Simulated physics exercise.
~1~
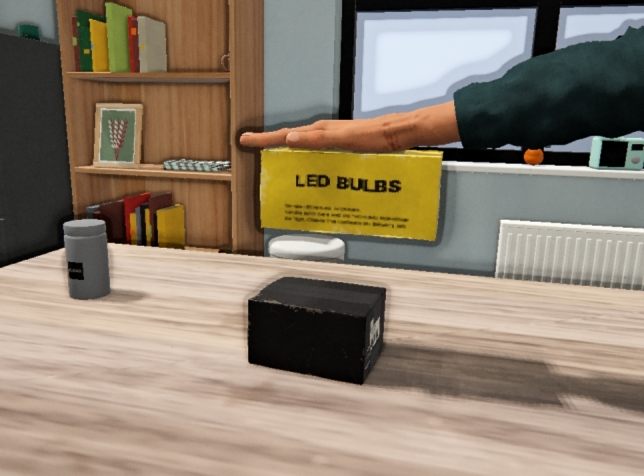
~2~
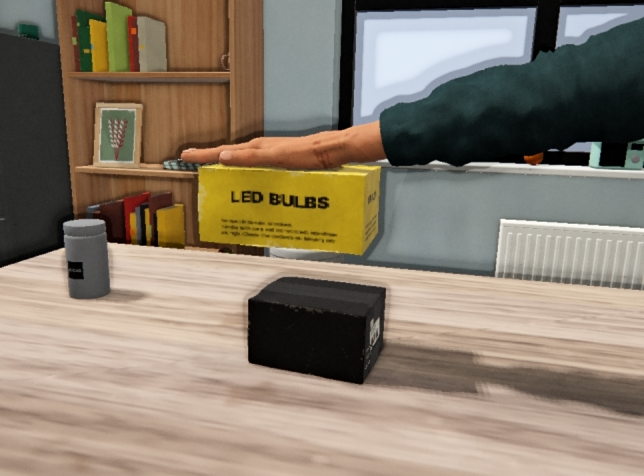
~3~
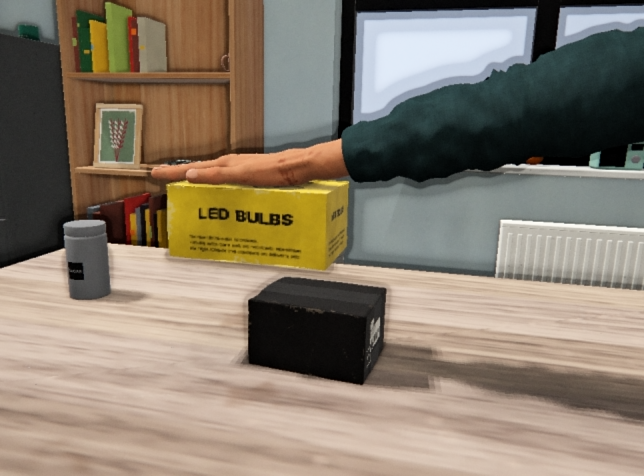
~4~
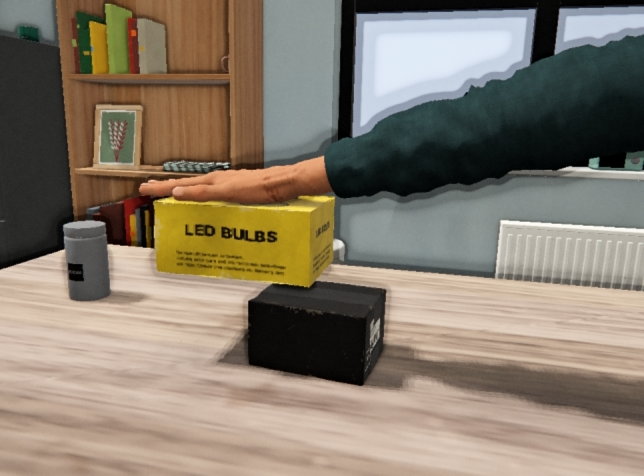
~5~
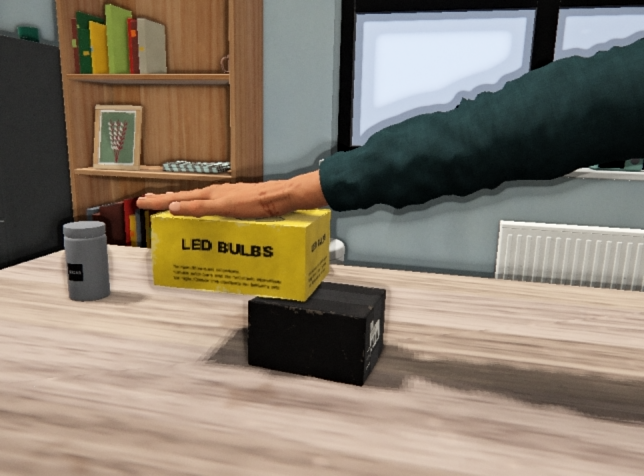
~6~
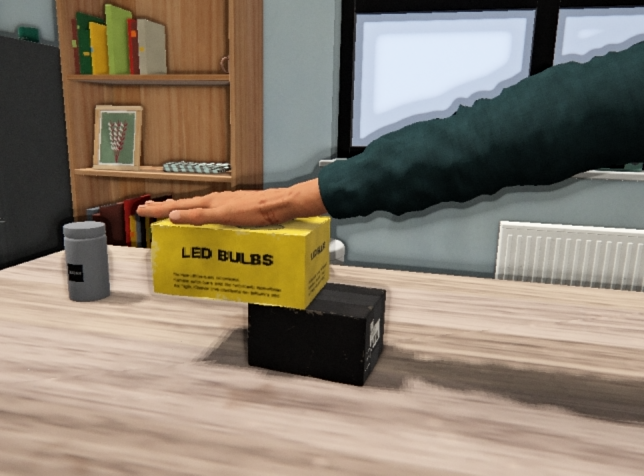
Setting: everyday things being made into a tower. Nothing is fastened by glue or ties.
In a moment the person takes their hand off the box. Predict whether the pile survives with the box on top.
It falls over.
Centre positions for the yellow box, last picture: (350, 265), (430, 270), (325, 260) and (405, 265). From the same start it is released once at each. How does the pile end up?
Outcomes in order: No collapse, a collapse, no collapse, a collapse.
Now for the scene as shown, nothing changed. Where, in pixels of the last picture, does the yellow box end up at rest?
I'd point to roughly (224, 276).
Then, 0.30 s later than the last frame, yellow box tilted by 46° near (226, 274).
Then, 0.50 s later than the last frame, yellow box tilted by 56° near (216, 269).
Then, 1.10 s later than the last frame, yellow box tilted by 44° near (226, 274).
Then, 2.20 s later than the last frame, yellow box now fallen.
When it is over, fallen, yellow box; the other 2 as before. End places, in pixels of the last picture, yellow box near (224, 276). The pile loses its balance.
